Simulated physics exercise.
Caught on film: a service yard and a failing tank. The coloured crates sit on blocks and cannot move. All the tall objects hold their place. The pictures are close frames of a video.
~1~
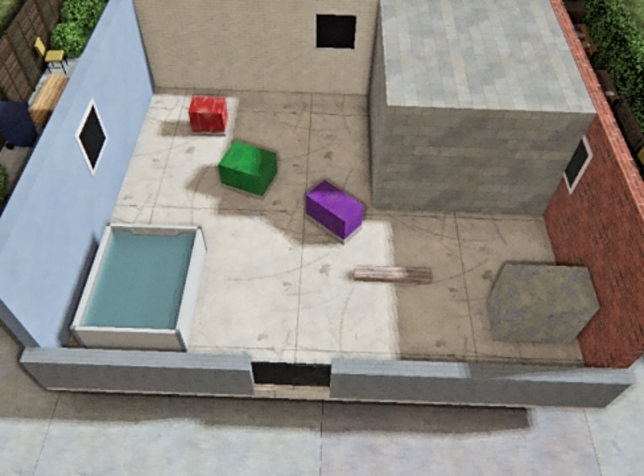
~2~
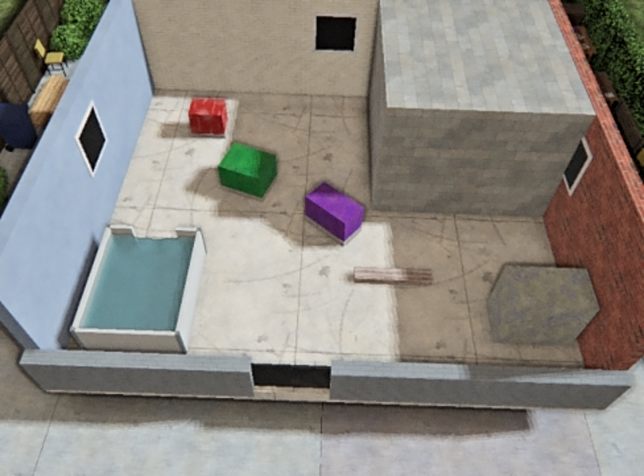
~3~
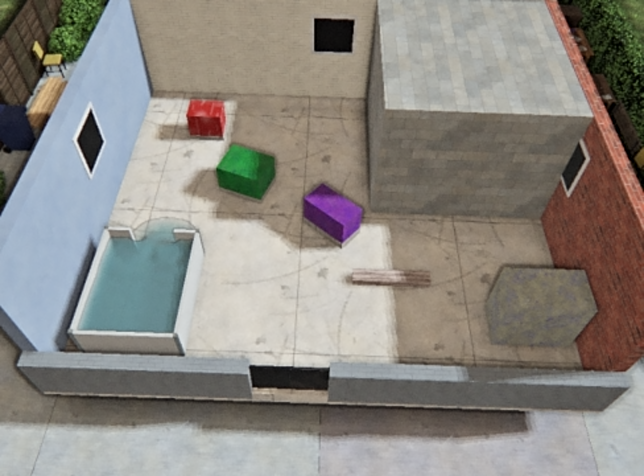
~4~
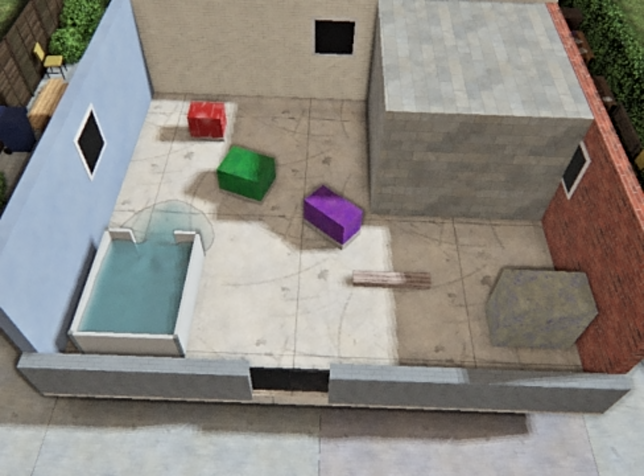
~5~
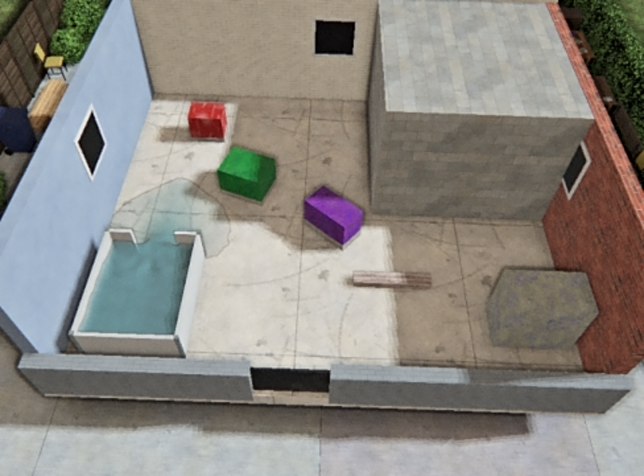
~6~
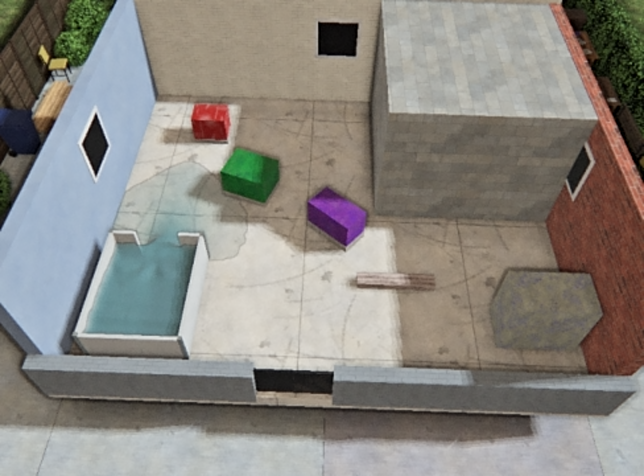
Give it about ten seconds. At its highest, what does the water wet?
The red crate is wetted; the purple crate escapes dry; the green crate is wetted.
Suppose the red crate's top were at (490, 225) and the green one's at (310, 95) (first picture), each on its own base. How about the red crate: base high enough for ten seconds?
Red remains dry.
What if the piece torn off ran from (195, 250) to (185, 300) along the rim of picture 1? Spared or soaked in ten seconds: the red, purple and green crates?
Then: Red crate is spared, purple crate takes water, green crate escapes it.
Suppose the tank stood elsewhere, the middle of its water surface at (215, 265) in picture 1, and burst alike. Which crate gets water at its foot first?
The green-painted one.
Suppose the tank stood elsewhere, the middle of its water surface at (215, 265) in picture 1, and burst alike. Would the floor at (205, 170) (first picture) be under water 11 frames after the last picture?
There: Covered.
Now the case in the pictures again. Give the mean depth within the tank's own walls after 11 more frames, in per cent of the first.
About 56 per cent.
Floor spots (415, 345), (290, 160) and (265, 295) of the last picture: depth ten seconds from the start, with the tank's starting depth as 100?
Roughly 2, 6 and 4 per cent, in turn.
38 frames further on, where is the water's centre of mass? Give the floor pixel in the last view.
I would point to (230, 188).
A moment on, water covers 20 % of the floor; the red crate water round its plinth, the purple crate not reached, the green crate water round its plinth.
Next, water covers 30 % of the floor; the red crate water round its plinth, the purple crate water round its plinth, the green crate water round its plinth.
Then, water covers 40 % of the floor; the red crate water round its plinth, the purple crate water round its plinth, the green crate water round its plinth.
Later, water covers 50 % of the floor; the red crate water round its plinth, the purple crate water round its plinth, the green crate water round its plinth.
In the end, water covers 80 % of the floor; the red crate was topped, the purple crate stayed above the water, the green crate was topped.
